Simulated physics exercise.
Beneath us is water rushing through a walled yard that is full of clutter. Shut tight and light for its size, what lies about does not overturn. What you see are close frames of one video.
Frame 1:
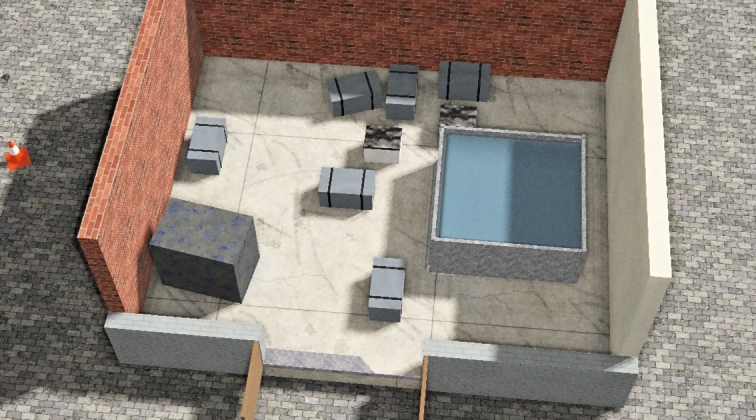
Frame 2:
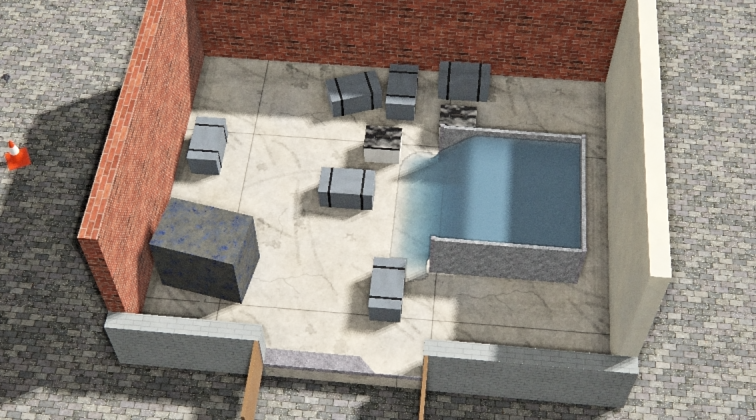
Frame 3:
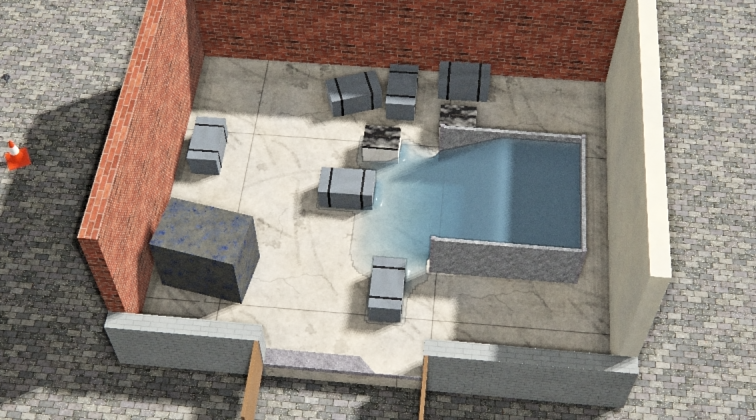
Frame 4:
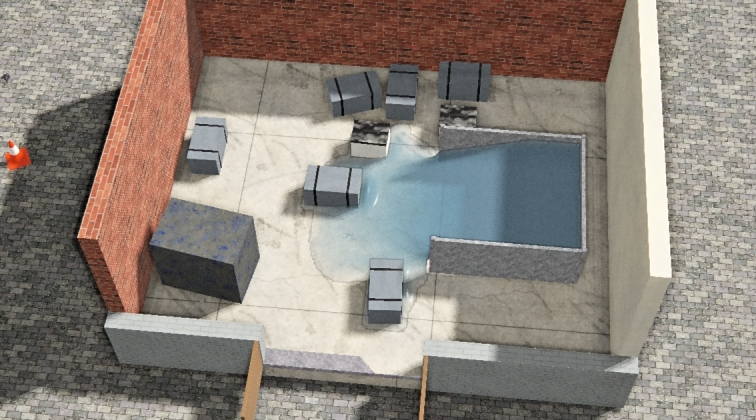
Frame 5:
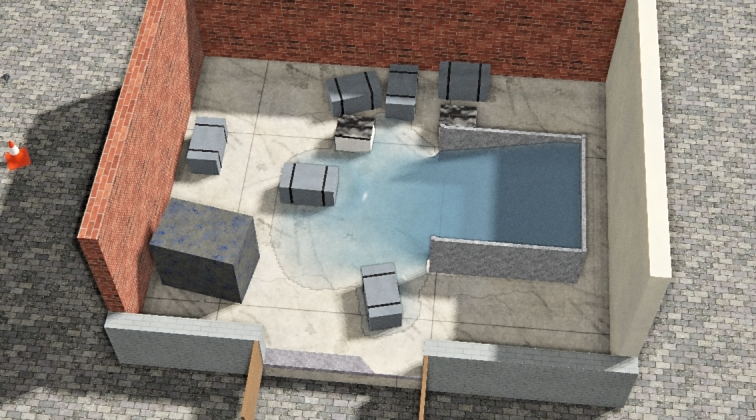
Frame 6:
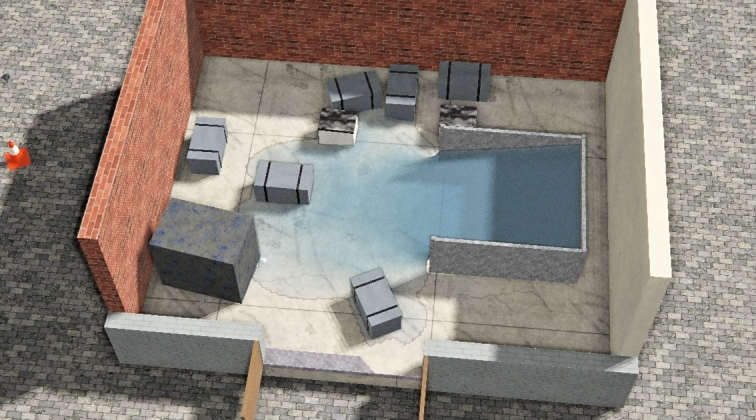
The clip opens on a walled yard scattered with grey strapped chests and a full, square water tank at the right. The tank's left side gives way and water spreads leftward across the pale floor, pushing the middle chest and a smaller patterned block left, then turning the chest nearest the front.
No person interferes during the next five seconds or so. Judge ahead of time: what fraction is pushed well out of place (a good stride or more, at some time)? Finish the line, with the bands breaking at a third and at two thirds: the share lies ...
The share lies at two thirds or above.
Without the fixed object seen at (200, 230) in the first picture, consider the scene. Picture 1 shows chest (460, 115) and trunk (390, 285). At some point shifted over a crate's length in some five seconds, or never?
First: Falls short; second: Goes past it.
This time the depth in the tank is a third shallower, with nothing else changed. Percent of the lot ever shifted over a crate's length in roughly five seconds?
I'd say somewhere about 50 percent.
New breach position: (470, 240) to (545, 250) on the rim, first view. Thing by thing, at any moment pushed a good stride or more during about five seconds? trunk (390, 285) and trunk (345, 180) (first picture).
Covered that distance; fell short of it.
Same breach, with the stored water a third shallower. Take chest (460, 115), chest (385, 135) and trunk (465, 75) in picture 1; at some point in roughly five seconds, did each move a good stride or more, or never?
In turn: Under that, shifted that much, under that.
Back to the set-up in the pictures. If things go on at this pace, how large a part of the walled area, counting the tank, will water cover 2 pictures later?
Reading: About 50 %.
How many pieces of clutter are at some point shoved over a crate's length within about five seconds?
Counting them up gives 8.
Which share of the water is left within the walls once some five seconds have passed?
I'd put it near 92 per cent.
A moment on, 3 of 8 are well off their spots; 0 afloat.
Next, 3 of 8 are well off their spots; 3 afloat.
Later, 4 of 8 are well off their spots; 3 afloat.
In the end, 8 of 8 are well off their spots, and 8 have been at some point; 6 afloat.
